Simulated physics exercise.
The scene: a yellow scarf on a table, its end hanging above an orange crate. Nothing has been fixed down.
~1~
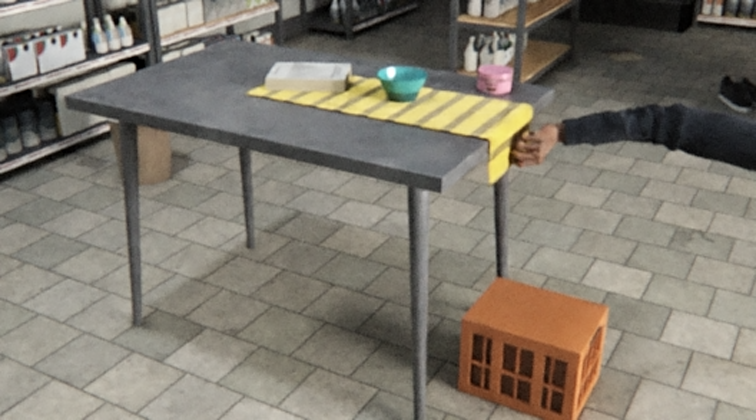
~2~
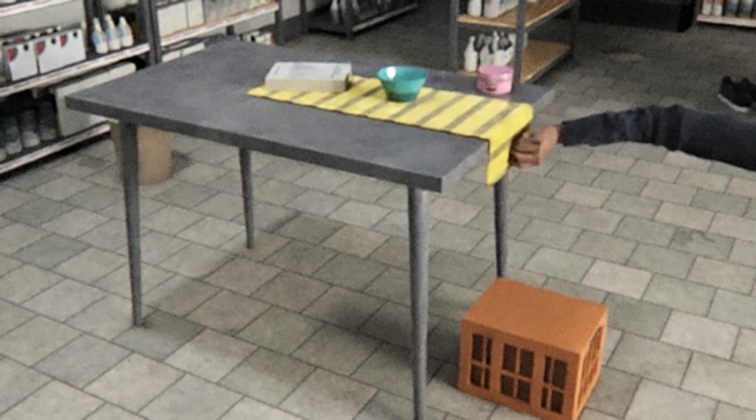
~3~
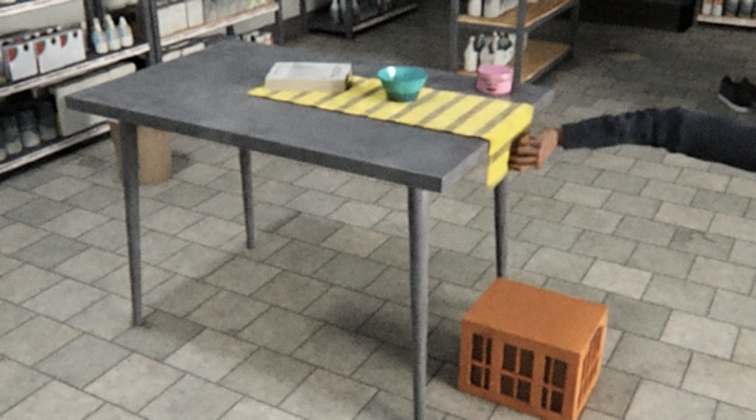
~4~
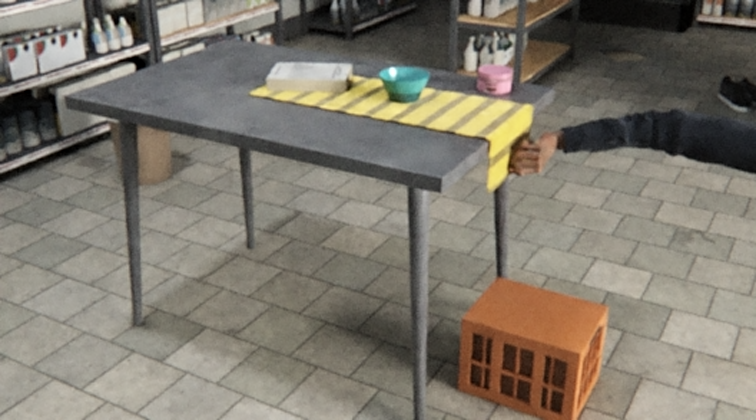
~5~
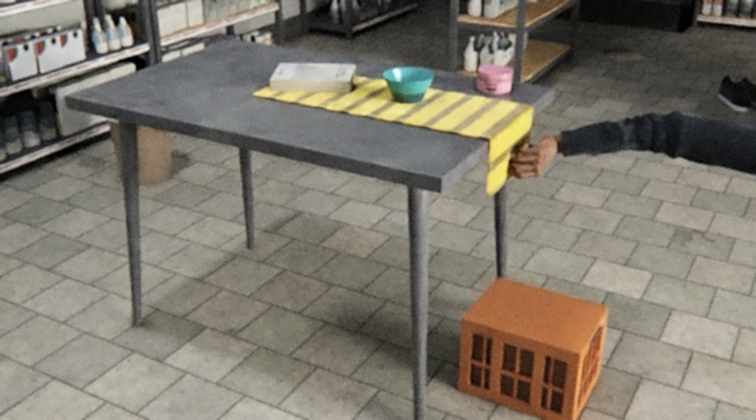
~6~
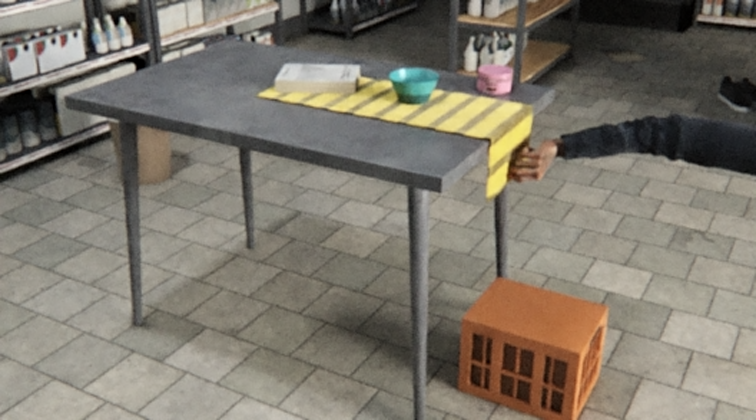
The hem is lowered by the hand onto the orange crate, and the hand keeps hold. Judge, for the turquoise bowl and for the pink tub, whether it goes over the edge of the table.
The turquoise bowl goes over, the pink tub does not go over.
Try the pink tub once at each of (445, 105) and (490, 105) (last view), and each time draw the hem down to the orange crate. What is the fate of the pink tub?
First try: It leaves the top; second try: It leaves the top.
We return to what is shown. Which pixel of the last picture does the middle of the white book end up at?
It ends up roughly at (432, 99).
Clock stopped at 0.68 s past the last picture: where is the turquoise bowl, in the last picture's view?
Approximate spot: (453, 95).
Then, 0.68 s on from there, hem going down; bowl carried along near (453, 95); tub in place.
Then, 1.56 s on from there, hem going down; bowl carried along near (505, 104); tub in place.
In the end, hem on the crate; bowl down below near (544, 276); tub in place. The turquoise bowl is carried off the end and the pink tub stays on the table.
